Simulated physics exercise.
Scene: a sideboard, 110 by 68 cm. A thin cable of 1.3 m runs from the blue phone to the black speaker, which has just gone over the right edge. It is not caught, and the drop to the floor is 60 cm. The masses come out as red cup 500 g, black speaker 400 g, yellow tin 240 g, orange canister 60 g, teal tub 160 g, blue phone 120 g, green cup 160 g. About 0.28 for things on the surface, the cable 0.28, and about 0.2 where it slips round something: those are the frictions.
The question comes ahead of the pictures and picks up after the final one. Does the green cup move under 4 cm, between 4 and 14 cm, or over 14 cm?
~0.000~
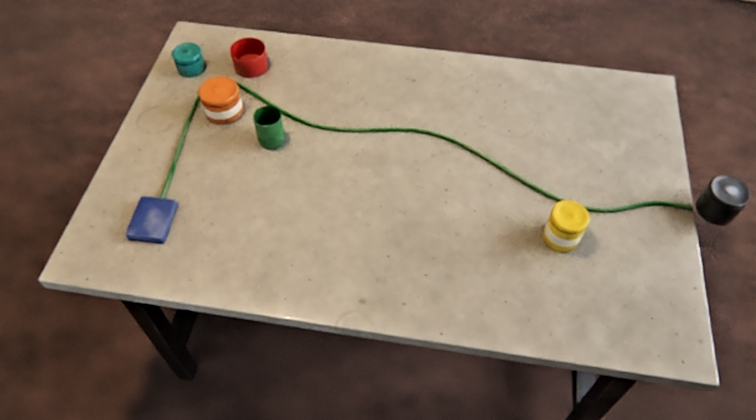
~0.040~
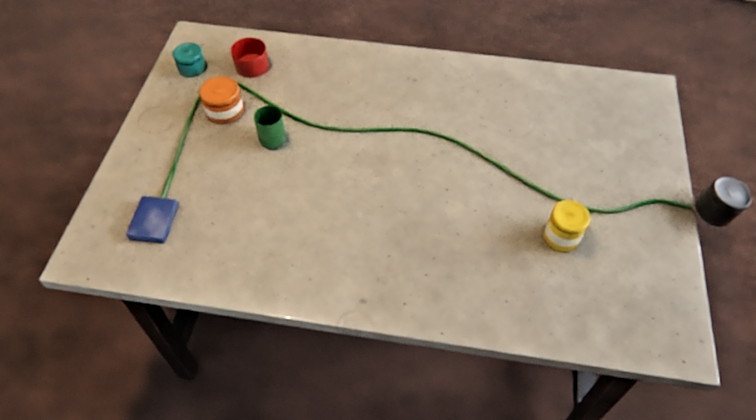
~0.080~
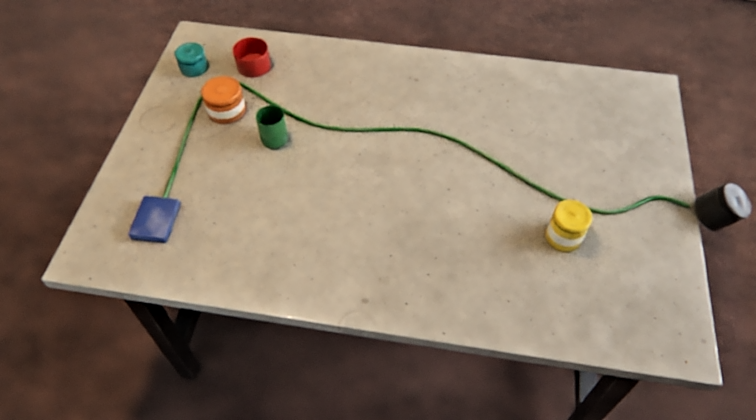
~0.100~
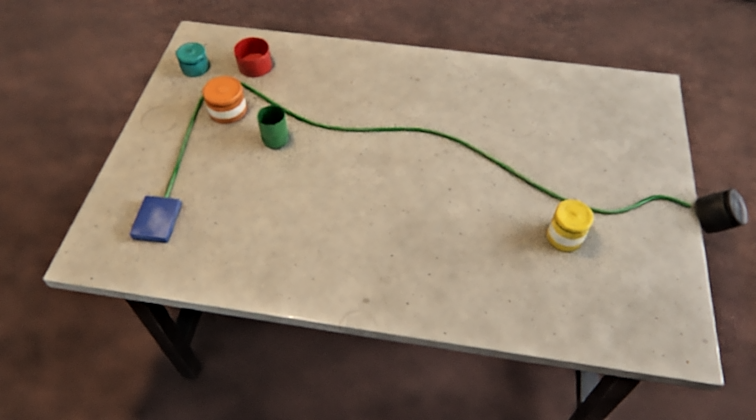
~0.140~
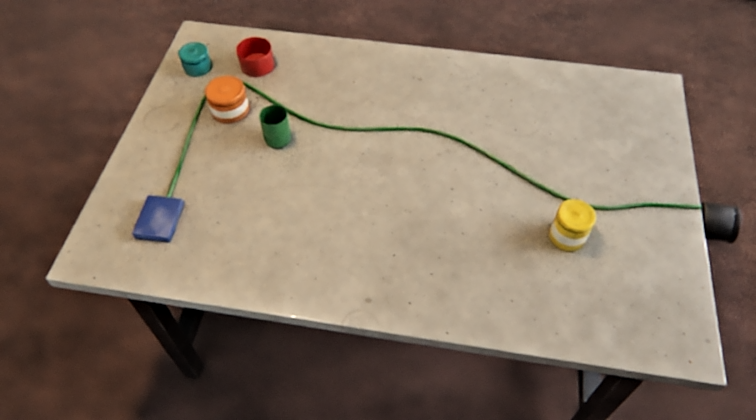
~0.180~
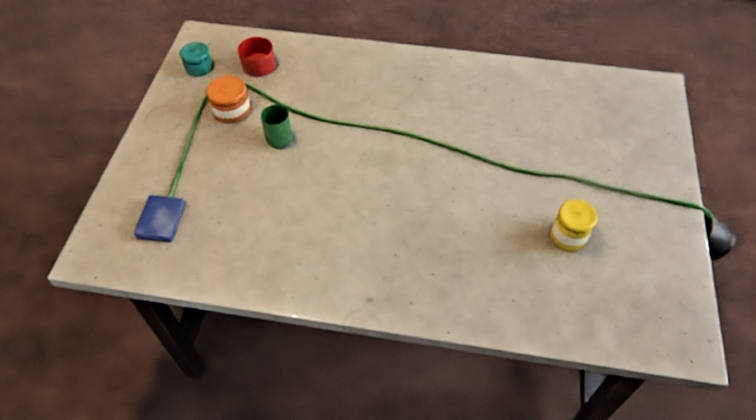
Over 14 cm.
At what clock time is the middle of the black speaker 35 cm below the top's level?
Time: 0.34 s.
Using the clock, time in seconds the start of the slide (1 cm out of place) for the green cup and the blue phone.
Green cup: 0.32 s; blue phone: 0.28 s.
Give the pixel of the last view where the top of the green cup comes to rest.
It stops around pixel (343, 218).
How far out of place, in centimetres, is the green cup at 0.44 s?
The green cup is around 10 cm from where it began.
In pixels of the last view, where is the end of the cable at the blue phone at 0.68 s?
Roughly at pixel (375, 98).
At 0.4 s, the cable's tail end at (248, 164); green cup 9 cm off its start, orange canister 28 cm off its start, blue phone 16 cm off its start.
At 0.7 s, the cable's tail end at (375, 98); green cup 25 cm off its start, orange canister 55 cm off its start, blue phone 52 cm off its start.
At 0.9 s, the cable's tail end at (454, 52); green cup 27 cm off its start at (343, 218), orange canister over the edge, blue phone 74 cm off its start at (464, 52).
At 1.2 s, the cable has left the top; green cup 27 cm off its start, blue phone over the edge, orange canister over the edge.
At 2.4 s, the cable has left the top; green cup 27 cm off its start at (343, 218), blue phone over the edge, orange canister over the edge, black speaker over the edge.
